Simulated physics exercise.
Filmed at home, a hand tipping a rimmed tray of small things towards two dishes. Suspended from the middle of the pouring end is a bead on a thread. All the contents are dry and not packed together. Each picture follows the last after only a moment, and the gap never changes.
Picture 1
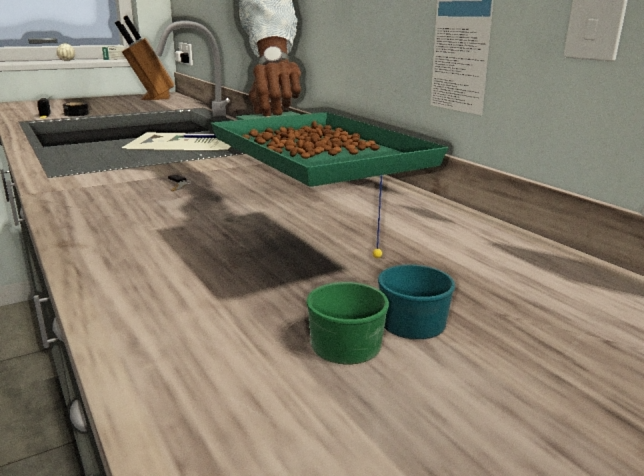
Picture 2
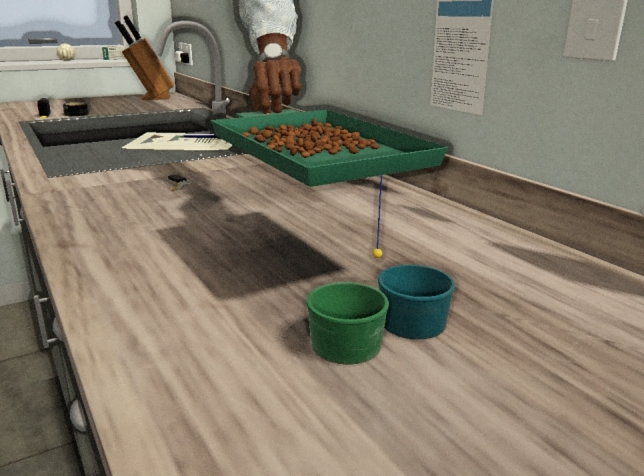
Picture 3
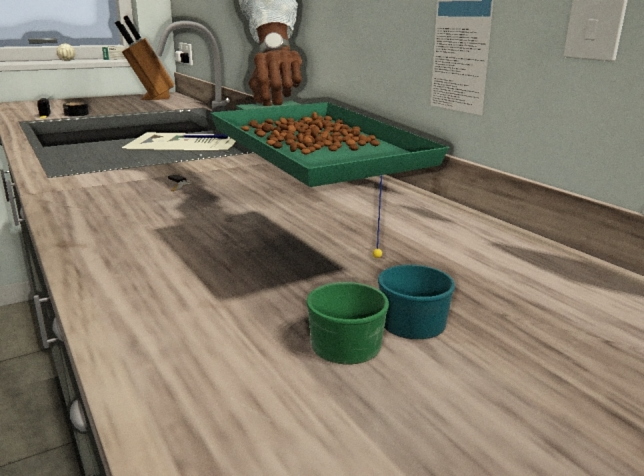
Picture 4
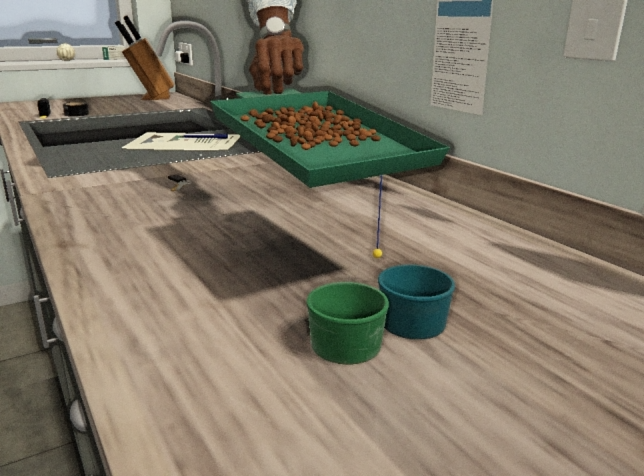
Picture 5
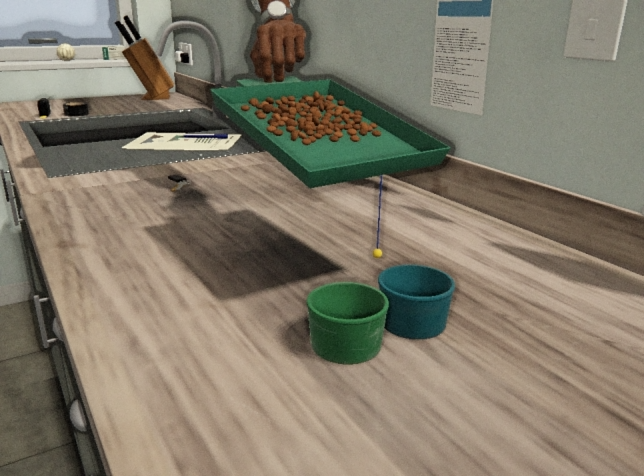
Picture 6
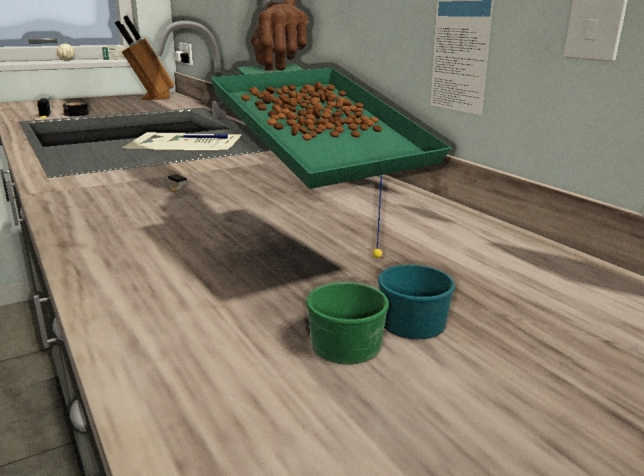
Green tray of brown kibble tilting slightly as a hand raises its far end above a wooden counter with two small dishes.
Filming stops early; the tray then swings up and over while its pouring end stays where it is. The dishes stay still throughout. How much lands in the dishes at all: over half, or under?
Mostly caught.
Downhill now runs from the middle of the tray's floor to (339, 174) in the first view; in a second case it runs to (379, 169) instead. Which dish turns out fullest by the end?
Note: Place 1, the dish at the left; place 2, the dish at the right.
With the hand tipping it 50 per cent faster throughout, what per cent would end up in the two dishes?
Close to 80 in a hundred.
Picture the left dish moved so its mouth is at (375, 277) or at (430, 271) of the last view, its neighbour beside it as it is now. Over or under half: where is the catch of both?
First shift, a minority share; second shift, a minority share.
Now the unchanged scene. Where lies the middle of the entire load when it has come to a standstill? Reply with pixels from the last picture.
I'd place the middle at about (381, 326).
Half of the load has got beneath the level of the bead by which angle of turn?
Near 100 degrees.
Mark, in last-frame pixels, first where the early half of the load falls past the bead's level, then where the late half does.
About (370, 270) to begin with, then about (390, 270).
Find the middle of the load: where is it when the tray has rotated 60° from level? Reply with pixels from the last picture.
The load's middle is around (372, 165).
Shortly afterwards, tray tipped steeply; the bulk on the tray; only a few in the left dish; only a few in the right dish; a little in the air.
Next, tray tipped past a quarter turn; near a third on the tray; near a quarter in the left dish; a little in the right dish; a little outside both; near a quarter in the air.
Some moments later, tray tipped past a quarter turn; near half in the left dish; near a third in the right dish; a little outside both; only a few in the air.
In the end, tray tipped past a quarter turn; near half in the left dish; near a third in the right dish; a little outside both; only a few in the air.
